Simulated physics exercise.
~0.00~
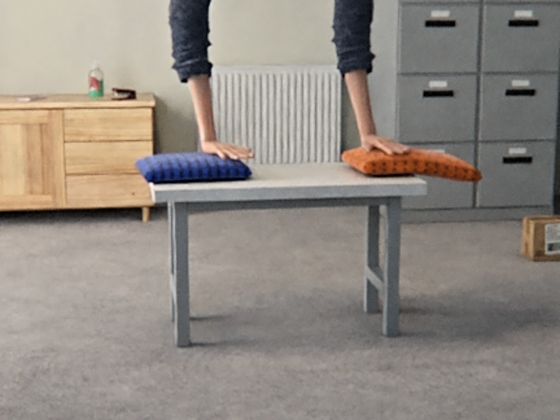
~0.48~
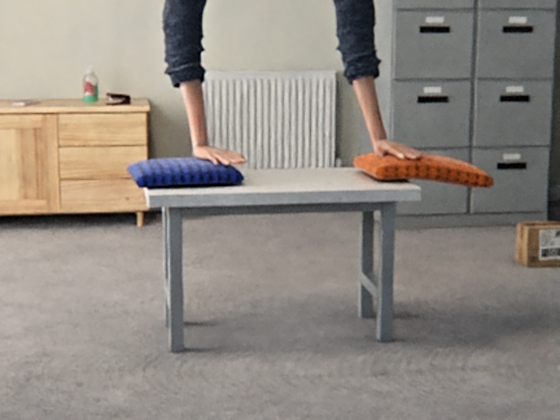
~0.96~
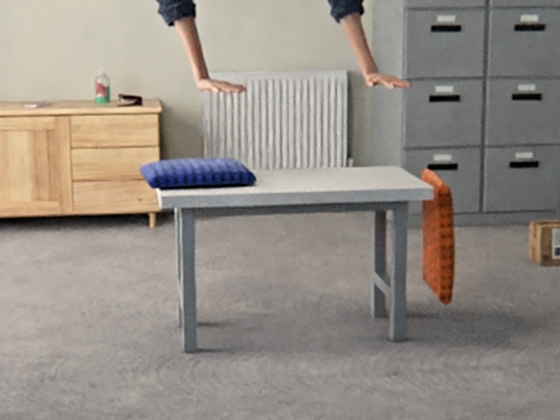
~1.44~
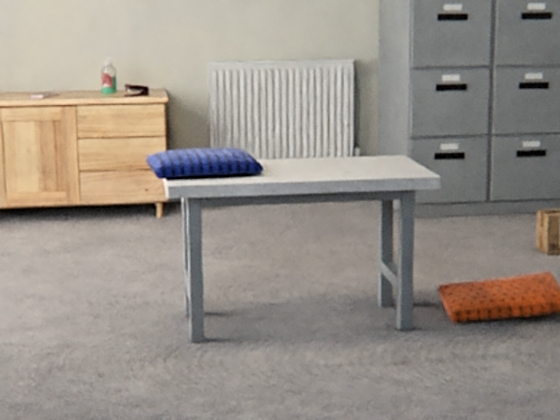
The clip shows two hands resting on a blue folded blanket and an orange pillow at opposite ends of a low table, then lifting away. The orange pillow tips off the right edge and drops to the floor, while the blue blanket stays on top.
